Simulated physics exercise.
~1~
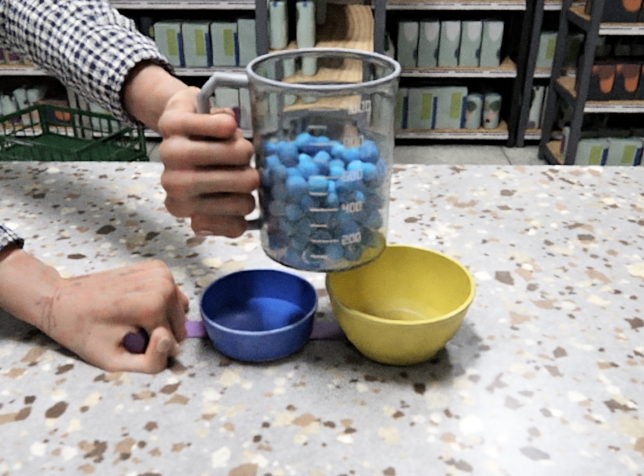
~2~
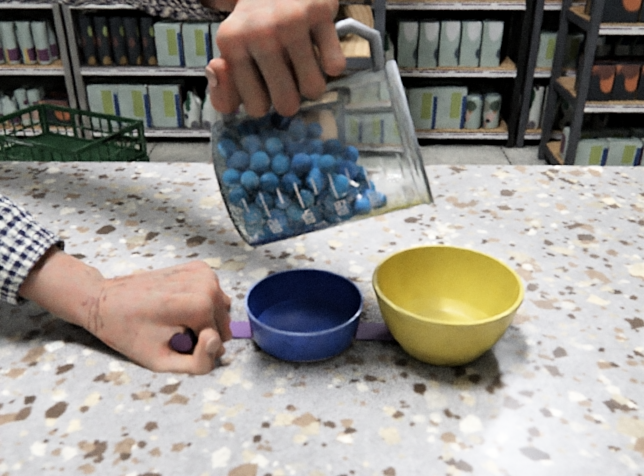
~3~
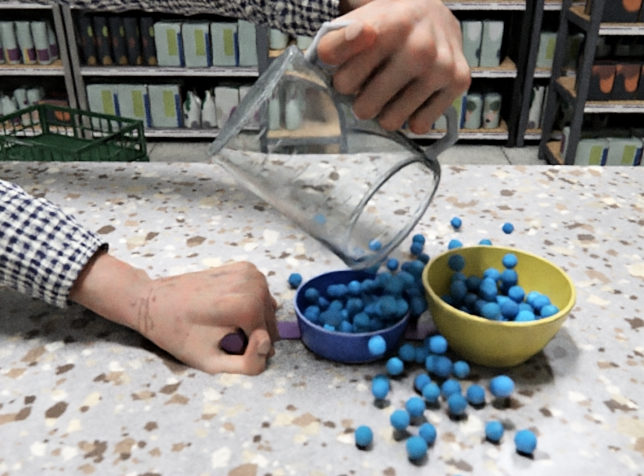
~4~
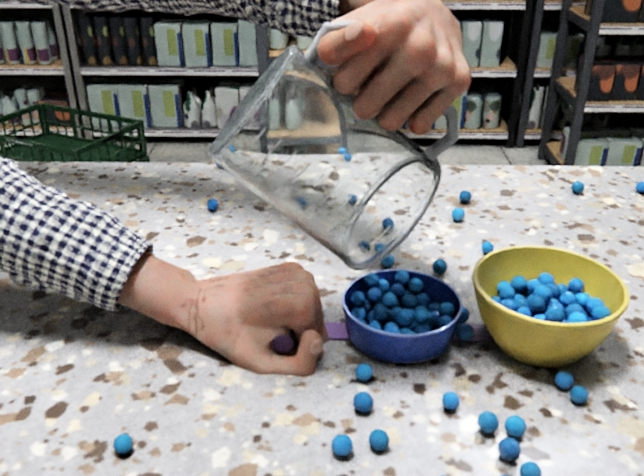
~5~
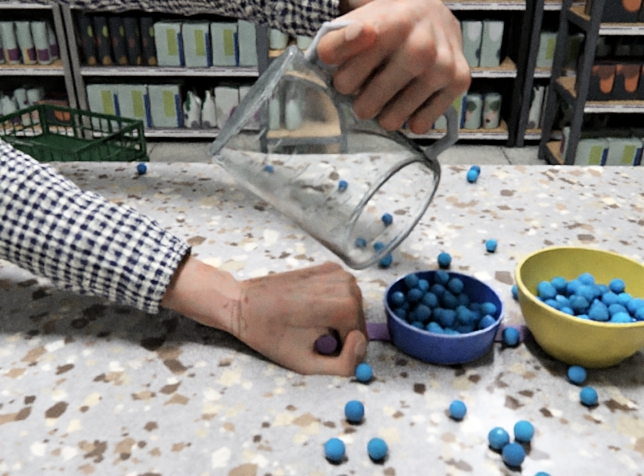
On a speckled counter, a hand tips blue balls into sliding bowls, and some scatter.
